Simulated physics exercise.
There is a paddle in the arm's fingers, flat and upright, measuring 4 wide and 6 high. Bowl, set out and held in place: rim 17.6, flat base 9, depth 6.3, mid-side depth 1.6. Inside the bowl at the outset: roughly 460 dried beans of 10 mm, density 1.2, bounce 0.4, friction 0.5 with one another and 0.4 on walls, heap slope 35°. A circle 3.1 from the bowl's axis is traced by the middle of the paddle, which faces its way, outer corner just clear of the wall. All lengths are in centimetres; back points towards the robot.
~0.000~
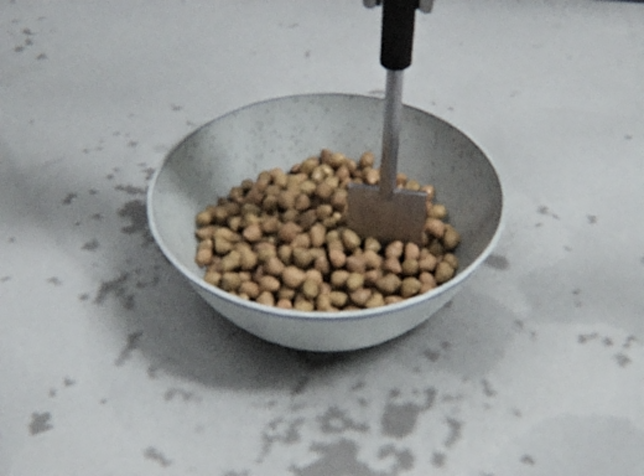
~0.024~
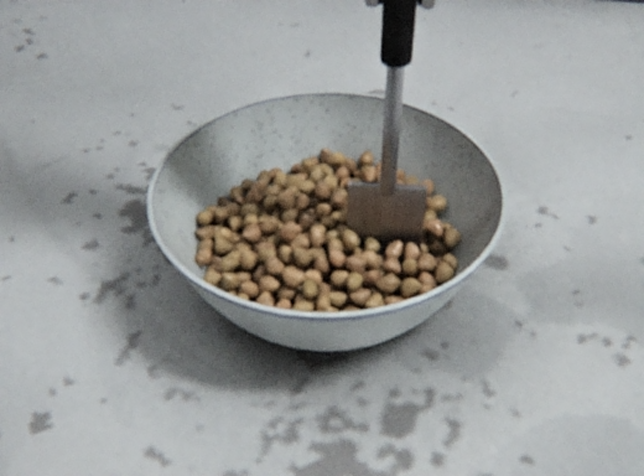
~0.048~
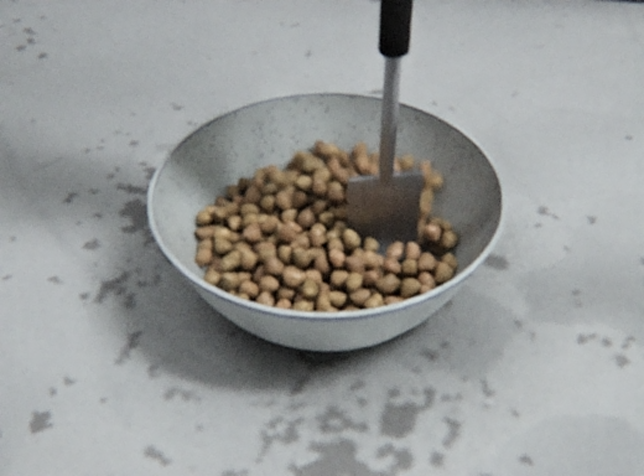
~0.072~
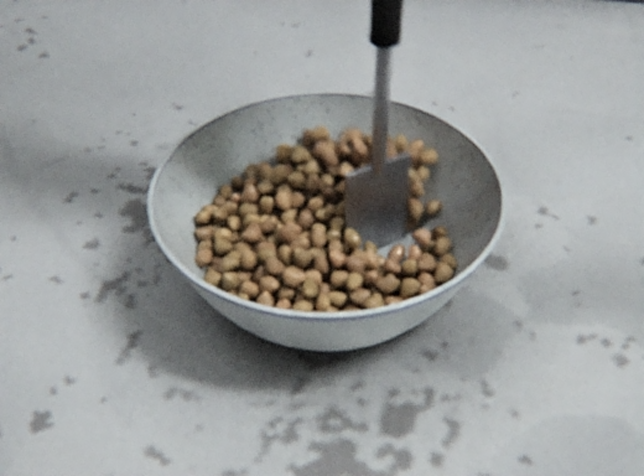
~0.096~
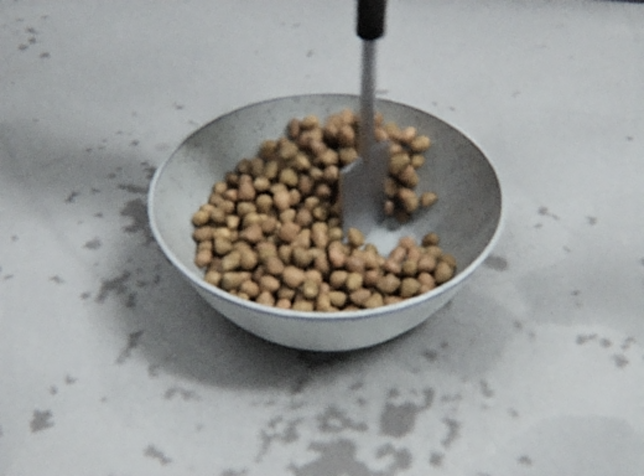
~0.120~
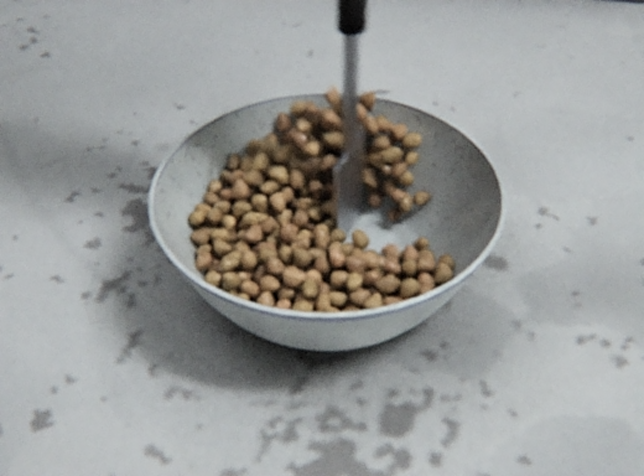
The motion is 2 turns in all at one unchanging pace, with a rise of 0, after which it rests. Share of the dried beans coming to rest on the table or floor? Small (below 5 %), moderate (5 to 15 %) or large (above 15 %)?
Moderate.
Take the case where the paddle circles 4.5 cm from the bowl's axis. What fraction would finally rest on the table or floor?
Around 40 in a hundred.
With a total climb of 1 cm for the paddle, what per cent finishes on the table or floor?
Around 5 %.
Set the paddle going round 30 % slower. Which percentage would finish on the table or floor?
Estimate: Near 0 in a hundred.
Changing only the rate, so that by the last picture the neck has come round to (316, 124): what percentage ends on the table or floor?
Some 30 %.
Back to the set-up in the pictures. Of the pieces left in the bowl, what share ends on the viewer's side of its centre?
45 %.
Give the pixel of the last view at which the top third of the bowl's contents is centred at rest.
Centre of top third: Approx. (416, 213).
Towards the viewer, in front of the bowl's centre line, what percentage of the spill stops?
Close to 50 percent, I reckon.
After 0.44 s, 329° round, highest piece 8 above the table; 438 in the bowl, 10 on the table or floor, 7 in flight or on the tool.
After 0.75 s, 219° round, highest piece 8 above the table; 425 in the bowl, 24 on the table or floor, 6 in flight or on the tool.
After 1.11 s, 0° round, highest piece 6 above the table; 411 in the bowl, 42 on the table or floor, 2 in flight or on the tool.
After 1.81 s, 0° round, highest piece 6 above the table; 411 in the bowl, 44 on the table or floor.
In the end, 411 in the bowl, 44 on the table or floor. That is 10 % on the table or floor.
